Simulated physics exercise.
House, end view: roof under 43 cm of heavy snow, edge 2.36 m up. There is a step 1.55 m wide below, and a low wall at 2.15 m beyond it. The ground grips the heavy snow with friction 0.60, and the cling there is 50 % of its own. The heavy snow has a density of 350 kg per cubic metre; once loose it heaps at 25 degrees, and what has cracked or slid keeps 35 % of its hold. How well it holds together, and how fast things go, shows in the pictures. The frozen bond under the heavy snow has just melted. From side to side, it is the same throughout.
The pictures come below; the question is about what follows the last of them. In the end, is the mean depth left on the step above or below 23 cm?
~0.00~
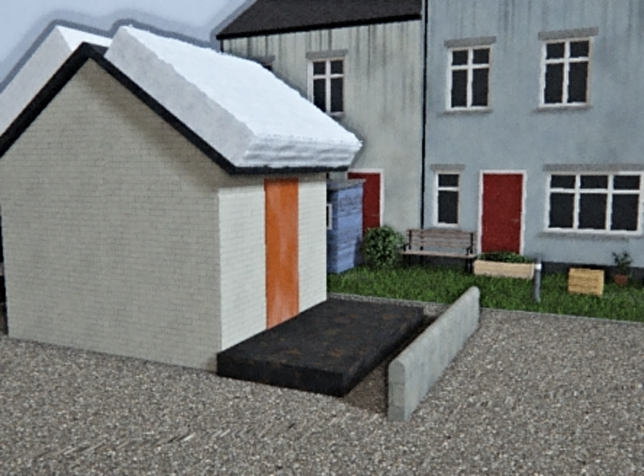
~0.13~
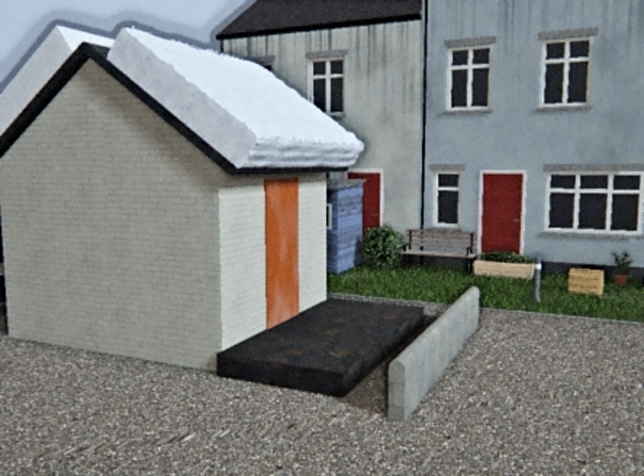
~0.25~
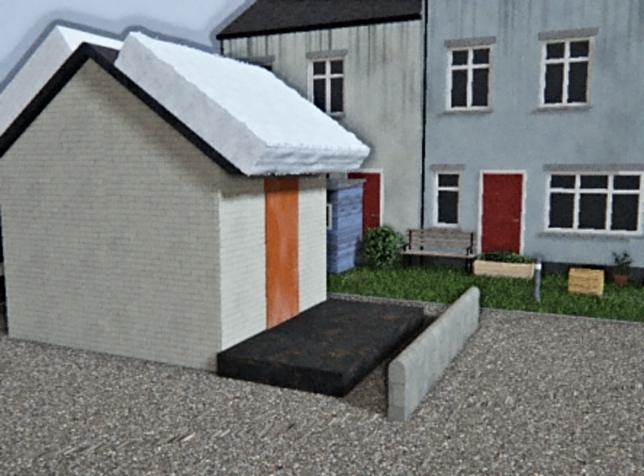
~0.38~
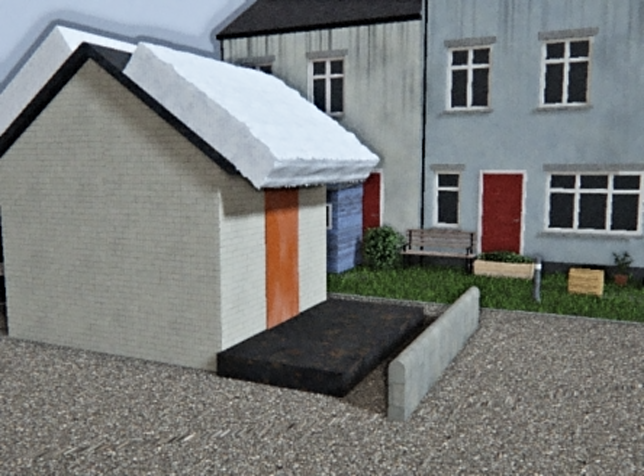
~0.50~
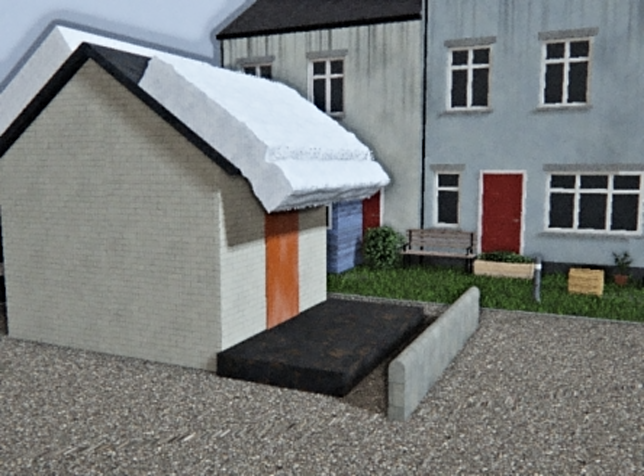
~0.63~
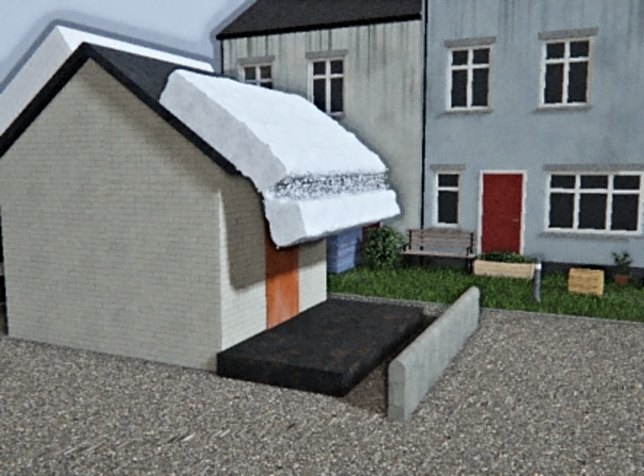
Mean depth on the step: Short of 23 cm.
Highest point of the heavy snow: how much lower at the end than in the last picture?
The top ends up roughly 2.7 m below where it was in the last picture.
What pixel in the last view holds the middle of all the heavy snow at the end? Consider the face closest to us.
Estimated pixel: (387, 376).
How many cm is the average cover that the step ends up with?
20 cm, roughly.
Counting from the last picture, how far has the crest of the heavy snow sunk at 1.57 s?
By my estimate, near 2.7 m.
By 1.06 s, 16 % of the snow is still up on the roof and 84 % is falling or down.
By 1.57 s, none of the snow is still up on the roof and all is falling or down.
By 2.09 s, none of the snow is still up on the roof and all is falling or down.
By 2.60 s, none of the snow is still up on the roof and all is falling or down.
By 2.70 s, at the end, none of the snow is still up on the roof and the snow on the step is 20 cm deep on average.
